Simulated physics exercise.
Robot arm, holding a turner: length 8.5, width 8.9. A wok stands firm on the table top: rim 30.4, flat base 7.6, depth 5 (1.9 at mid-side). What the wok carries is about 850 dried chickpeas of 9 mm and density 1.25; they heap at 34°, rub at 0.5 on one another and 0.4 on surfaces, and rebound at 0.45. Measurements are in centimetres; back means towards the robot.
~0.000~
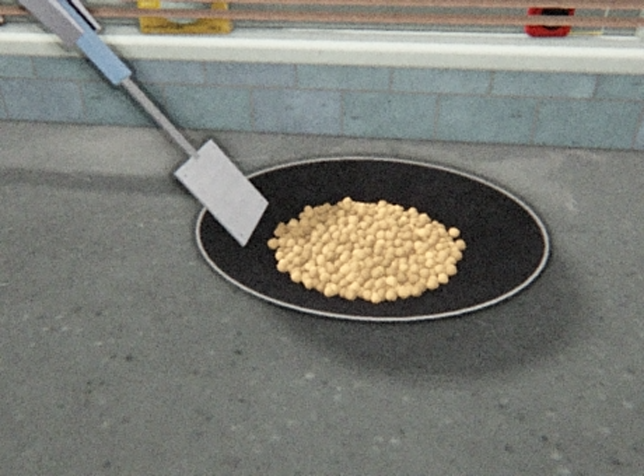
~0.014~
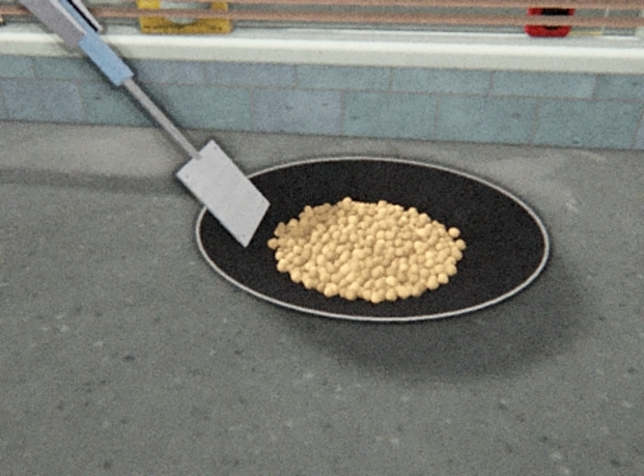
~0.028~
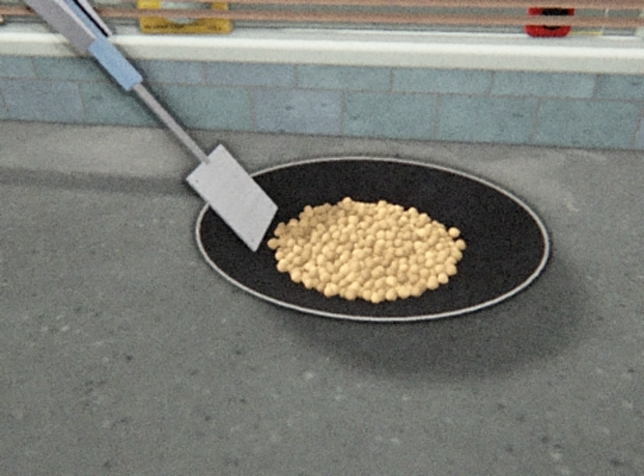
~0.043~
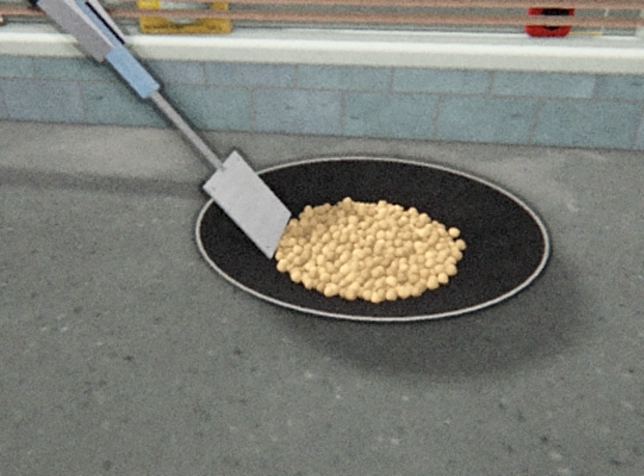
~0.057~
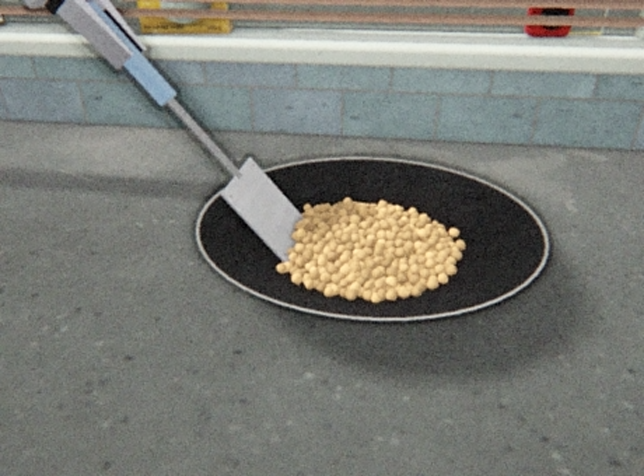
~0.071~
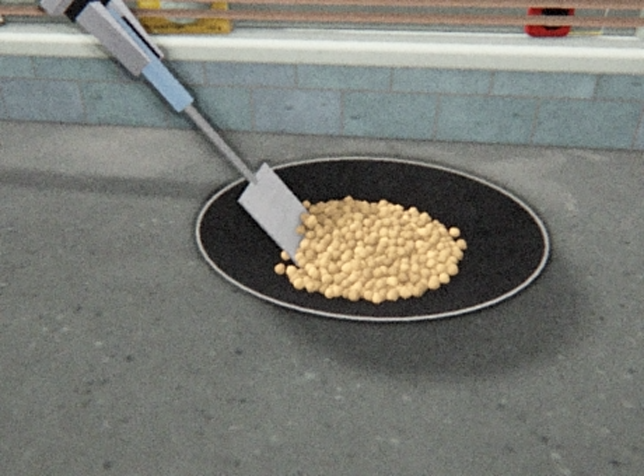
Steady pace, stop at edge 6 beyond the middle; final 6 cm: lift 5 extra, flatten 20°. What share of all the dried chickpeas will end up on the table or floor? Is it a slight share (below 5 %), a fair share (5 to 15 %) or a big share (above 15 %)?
It is a big share.
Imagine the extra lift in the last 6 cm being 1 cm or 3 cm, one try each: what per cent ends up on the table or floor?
It works out to some 15 per cent for the first setting and some 25 per cent for the second.
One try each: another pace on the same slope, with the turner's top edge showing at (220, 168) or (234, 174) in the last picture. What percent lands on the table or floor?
Respectively, some 0 and 10 per cent.
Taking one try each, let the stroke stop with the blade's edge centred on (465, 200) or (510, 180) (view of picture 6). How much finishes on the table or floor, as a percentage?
I'd say some 30 per cent, then some 50 per cent.
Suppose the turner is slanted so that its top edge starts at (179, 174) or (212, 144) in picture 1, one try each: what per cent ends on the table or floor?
First try roughly 15 percent, second try roughly 20 percent.
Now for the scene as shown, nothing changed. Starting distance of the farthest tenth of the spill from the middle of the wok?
Around 70 centimetres.
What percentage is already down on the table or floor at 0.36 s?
Some 15 per cent of the load.
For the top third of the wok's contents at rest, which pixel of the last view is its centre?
It is centred near (475, 234) in the last view.
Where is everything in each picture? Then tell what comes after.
The first frame shows the turner top edge at (194, 155), sloping 50°; upper third of the load around (366, 235), from x 275 to 460, top at y 200; 854 in the wok.
The second frame shows the turner top edge at (196, 156), sloping 50°; upper third of the load around (366, 235), from x 275 to 460, top at y 200.
The third frame shows the turner top edge at (205, 160), sloping 50°; upper third of the load around (366, 235), from x 275 to 460, top at y 200.
The fourth frame shows the turner top edge at (220, 168), sloping 50°; upper third of the load around (366, 236), from x 275 to 460, top at y 200.
The fifth frame shows the turner top edge at (236, 174), sloping 50°; upper third of the load around (365, 235), from x 280 to 460, top at y 200.
The sixth frame shows the turner top edge at (253, 180), sloping 50°; upper third of the load around (361, 232), from x 280 to 460, top at y 200; 854 in the wok.
After 0.11 s, sloping 50°, highest piece 8 above the table; 854 in the wok.
After 0.14 s, sloping 43°, highest piece 10 above the table; 854 in the wok.
After 0.36 s, sloping 30°, highest piece 8 above the table; 659 in the wok, 118 on the table or floor, 77 on the blade or in flight.
After 1.41 s, sloping 30°, highest piece 5 above the table; 658 in the wok, 196 on the table or floor.
In the end, 658 in the wok, 196 on the table or floor. That is 23 % on the table or floor.
